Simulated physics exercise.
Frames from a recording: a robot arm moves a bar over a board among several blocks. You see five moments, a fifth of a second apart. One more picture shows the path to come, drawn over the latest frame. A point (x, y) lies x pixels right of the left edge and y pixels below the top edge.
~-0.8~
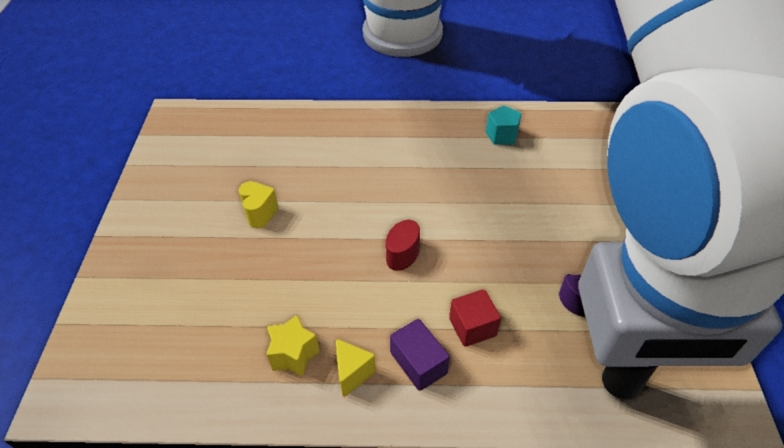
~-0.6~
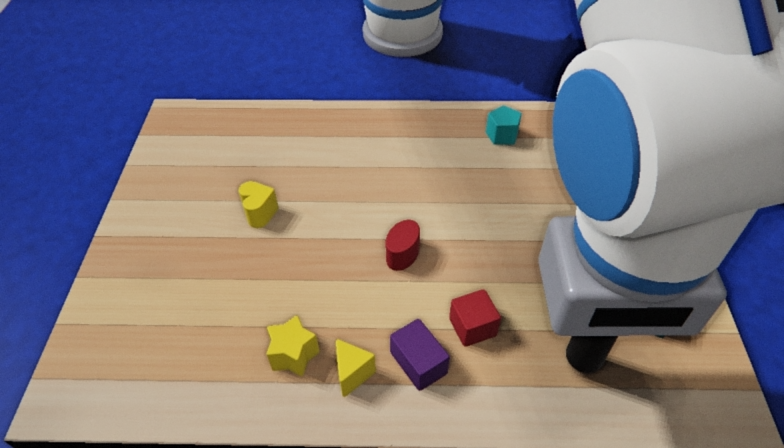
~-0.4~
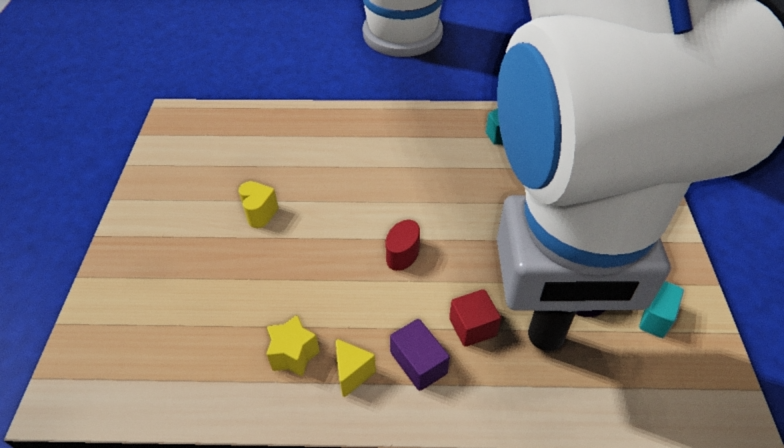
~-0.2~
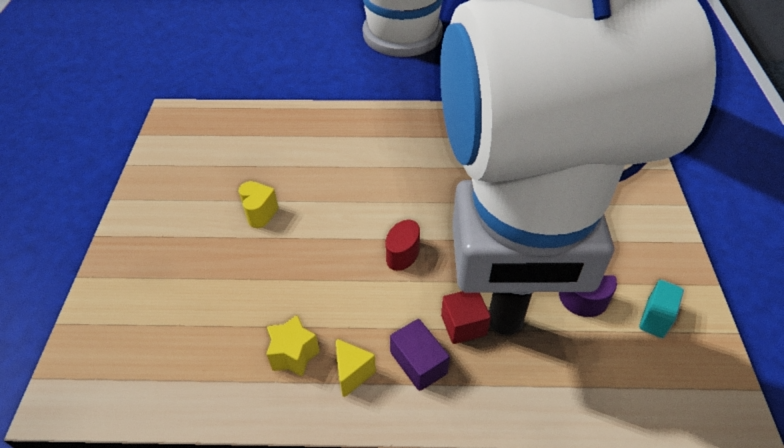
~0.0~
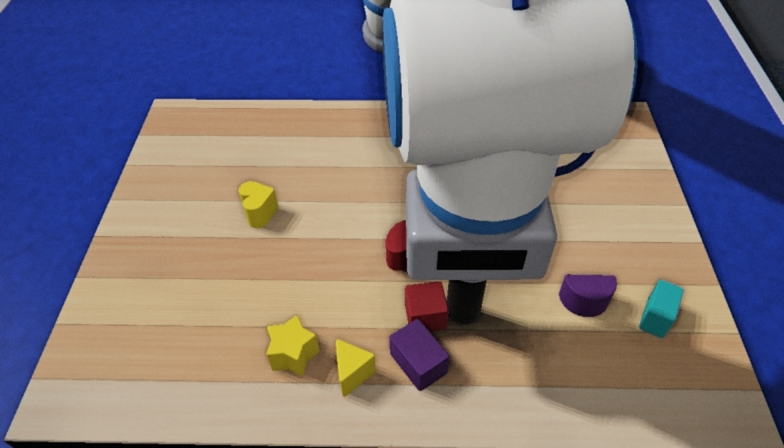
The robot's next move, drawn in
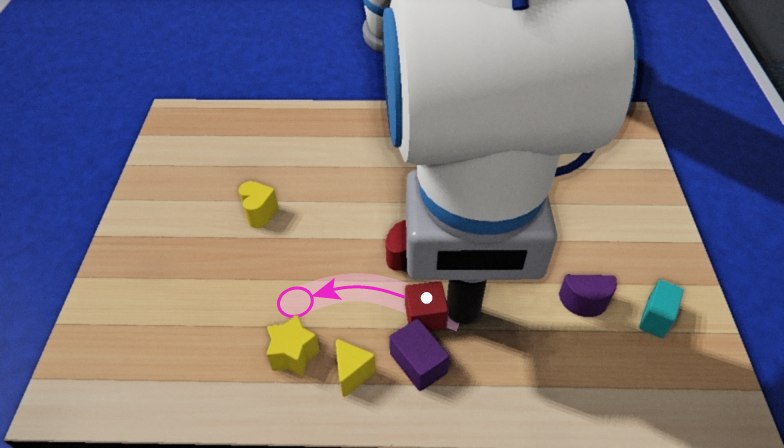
On a striped wooden board scattered with colourful blocks, a robot arm moves its dark bar leftward from the right side, touching nothing at first, then pushes the red square block left to just above the purple rectangular block.
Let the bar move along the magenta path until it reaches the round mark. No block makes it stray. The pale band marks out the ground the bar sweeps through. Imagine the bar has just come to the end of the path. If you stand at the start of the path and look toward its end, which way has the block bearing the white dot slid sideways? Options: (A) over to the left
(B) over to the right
My answer is option A.
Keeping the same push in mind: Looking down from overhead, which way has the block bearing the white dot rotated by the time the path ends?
My prediction: CCW.
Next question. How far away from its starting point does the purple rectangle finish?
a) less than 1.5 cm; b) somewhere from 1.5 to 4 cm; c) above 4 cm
It's a.
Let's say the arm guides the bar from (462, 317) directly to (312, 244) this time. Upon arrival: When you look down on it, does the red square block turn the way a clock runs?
The answer is no.
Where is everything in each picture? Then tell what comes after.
In the first picture, bar's lower end (620, 383); yellow star (289, 337); red elliptical block (403, 235); purple rectangle (420, 345); red square block (476, 309).
In the second picture, bar (584, 358); blocks still.
In the third picture, bar (545, 337); blocks still.
In the fourth picture, bar (505, 322); red square block (467, 307).
In the fifth picture, bar (463, 311); yellow star (289, 337); red elliptical block (403, 235); purple rectangle (419, 346); red square block (427, 298).
Drawn move, from (462, 317) through (407, 298) and (351, 287) to (295, 302); the dot is on the red square block.
What follows on the original path. One third of the way, bar (406, 291); red square block (369, 286), turned 20° anticlockwise.
Two thirds of the way, bar (349, 281); red square block (319, 290), turned 50° anticlockwise.
At the end, bar (294, 296); yellow star (278, 352), turned 40° anticlockwise; red elliptical block still; purple rectangle still; red square block (269, 314), turned 75° anticlockwise.
